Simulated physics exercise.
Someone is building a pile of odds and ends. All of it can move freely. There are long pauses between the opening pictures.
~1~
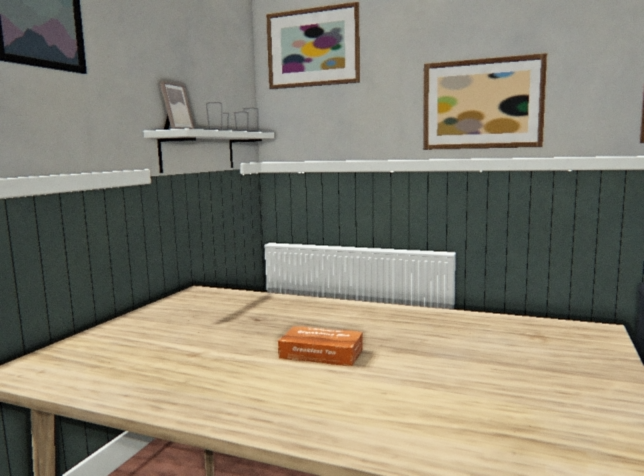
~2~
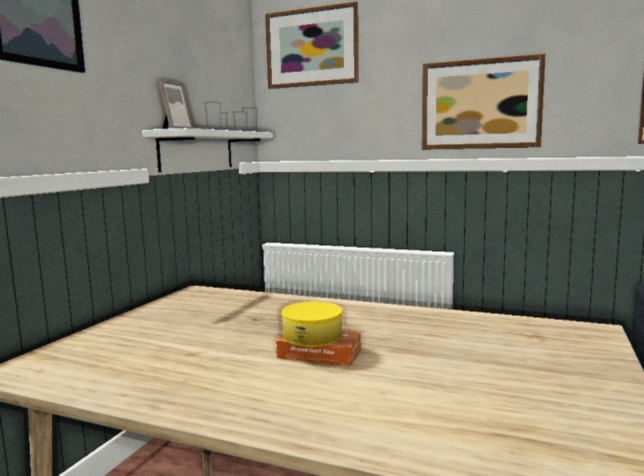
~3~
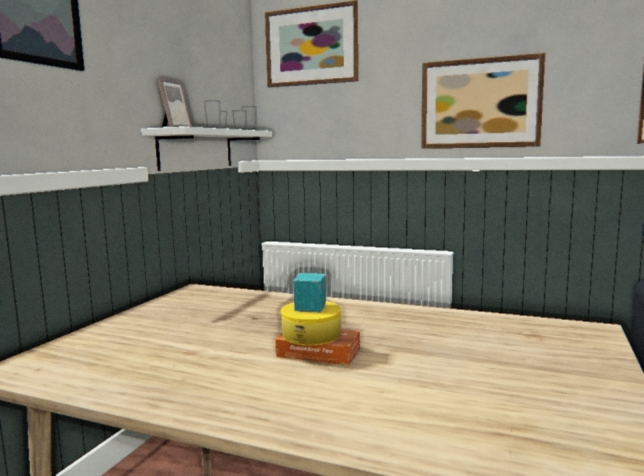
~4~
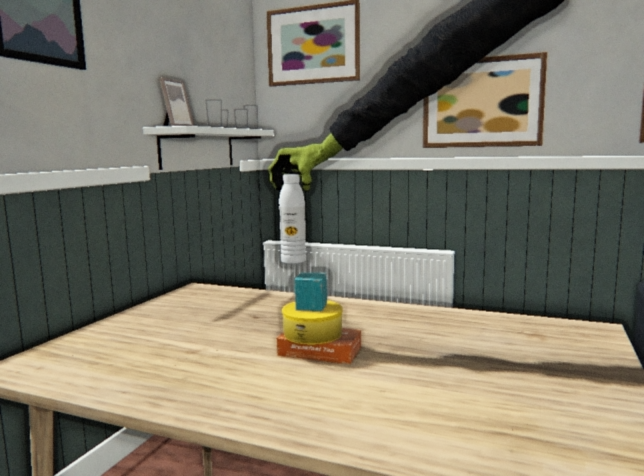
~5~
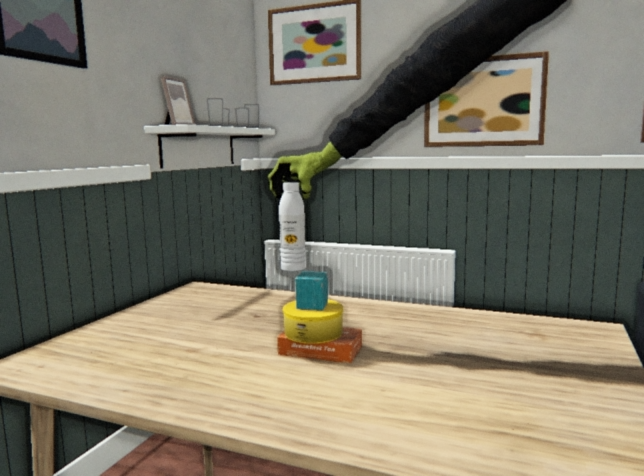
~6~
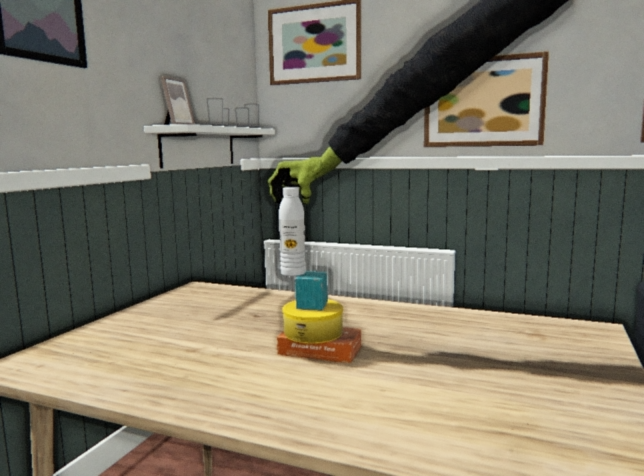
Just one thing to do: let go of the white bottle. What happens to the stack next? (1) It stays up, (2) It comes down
It comes down (2).
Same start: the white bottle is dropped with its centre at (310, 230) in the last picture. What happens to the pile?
The pile then stays upright.
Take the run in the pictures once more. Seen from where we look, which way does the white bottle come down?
Direction of travel: Leftward.
Then, 0.40 s on from there, white bottle now fallen.
Then, 0.50 s on from there, things are still on the move.
In the end, fallen, white bottle; the other 3 unmoved. At the end, from the last picture's camera, white bottle near (238, 333). The pile loses its balance.
